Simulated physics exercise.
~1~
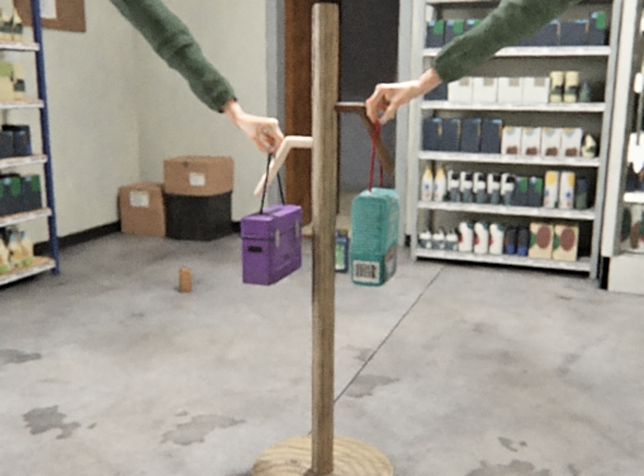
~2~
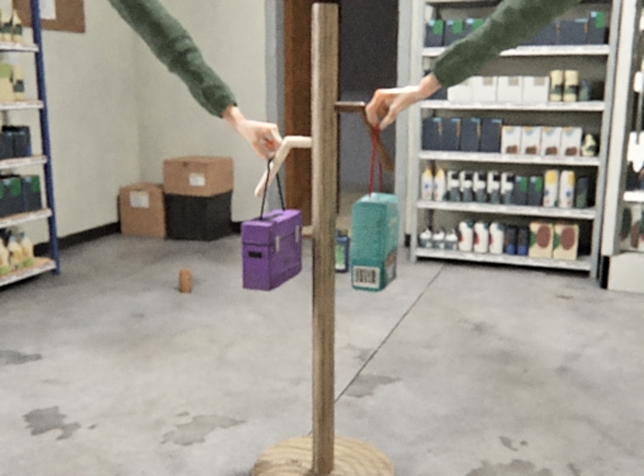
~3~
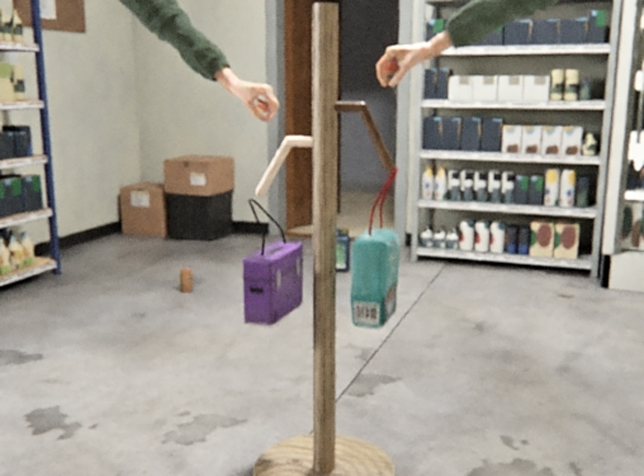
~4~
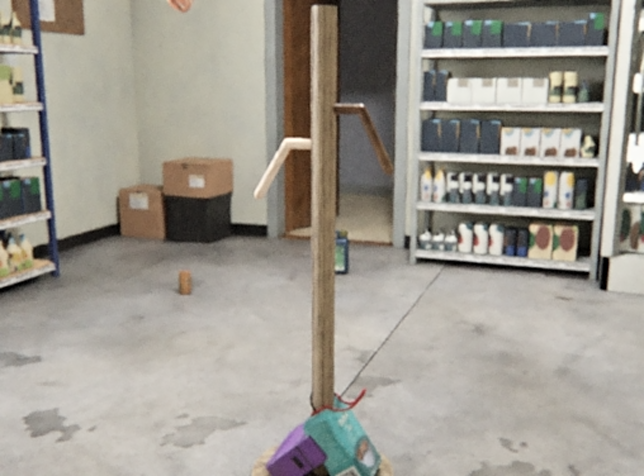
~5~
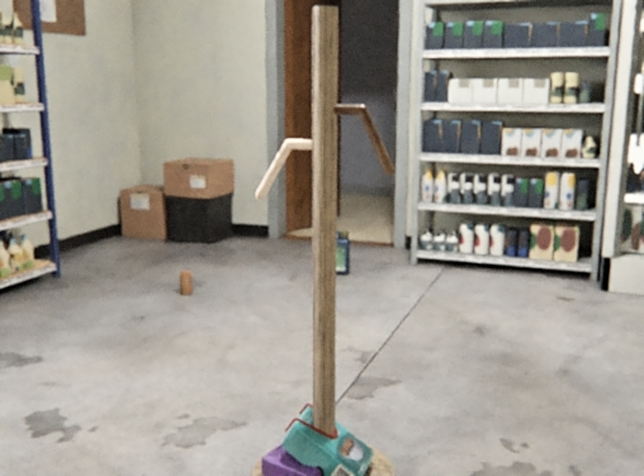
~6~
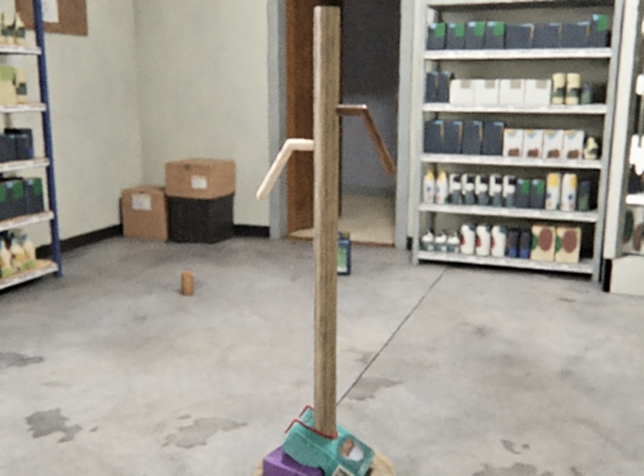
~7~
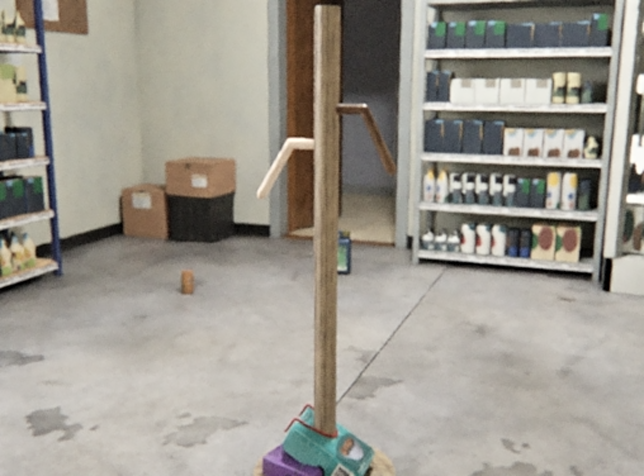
A purple case and a turquoise sack, released by two hands, slide off downward-bent pegs and fall.
